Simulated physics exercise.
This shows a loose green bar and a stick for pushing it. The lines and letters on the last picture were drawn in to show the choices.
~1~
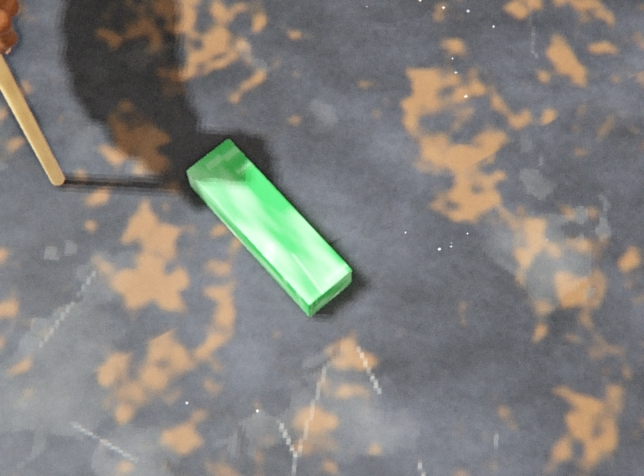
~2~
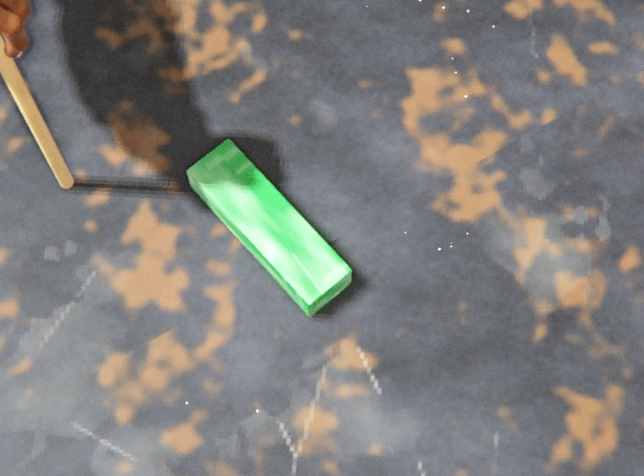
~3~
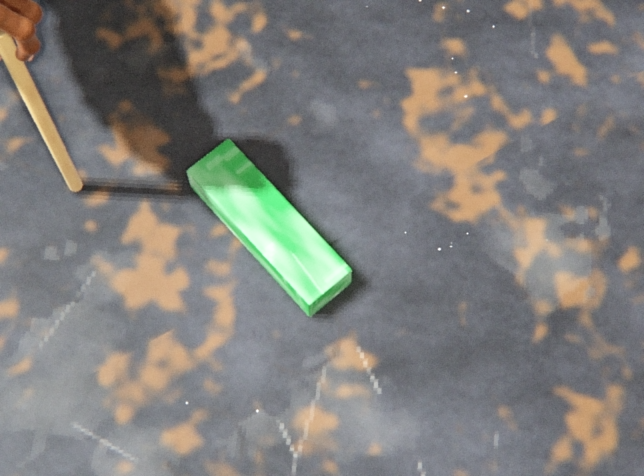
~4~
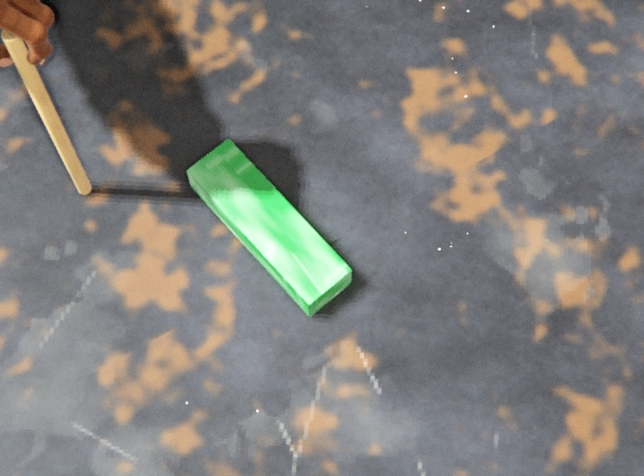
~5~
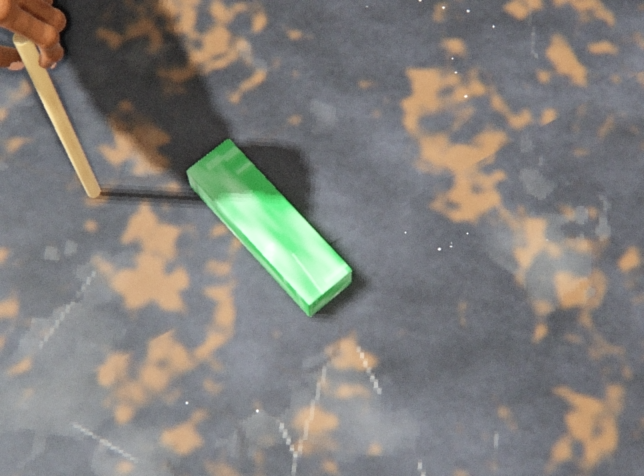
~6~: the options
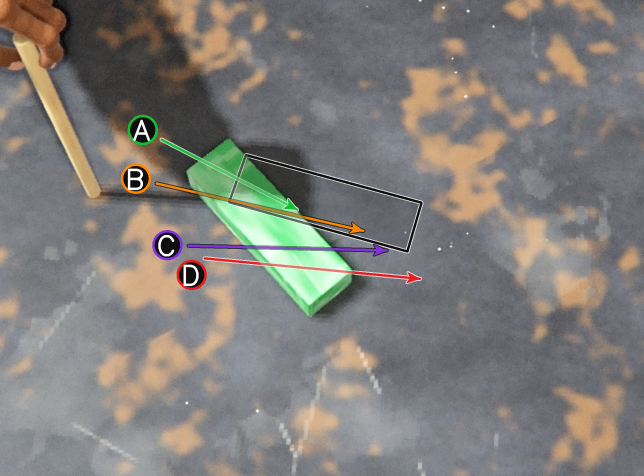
A hand at the upper left edge moves a thin tan stick slowly to the right and slightly downward, its tip drawing nearer to a green bar without touching it. The bar lies slanted and motionless near the centre, glossy and bright, while the dark shadows beside it shift. The steady view looks down on a grey surface with orange-brown patches and pale scratches.
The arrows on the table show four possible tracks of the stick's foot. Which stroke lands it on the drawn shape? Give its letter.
Arrow C does it.
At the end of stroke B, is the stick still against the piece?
Yes.
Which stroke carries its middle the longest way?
That is B.
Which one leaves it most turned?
That is B.
On the copy, A from (161, 140) to (297, 210); B from (156, 183) to (363, 231); C from (188, 246) to (387, 251); D from (205, 258) to (420, 279).
On C. First, foot of the stick (260, 248), piece (286, 213).
Then, foot of the stick (332, 250), piece (319, 193).
Finally, foot of the stick (387, 251), piece (326, 186); it fills the outline.
By contrast, A leaves the piece out of the outline, at (334, 286); B leaves the piece out of the outline, at (397, 233); D leaves the piece out of the outline, at (299, 198).
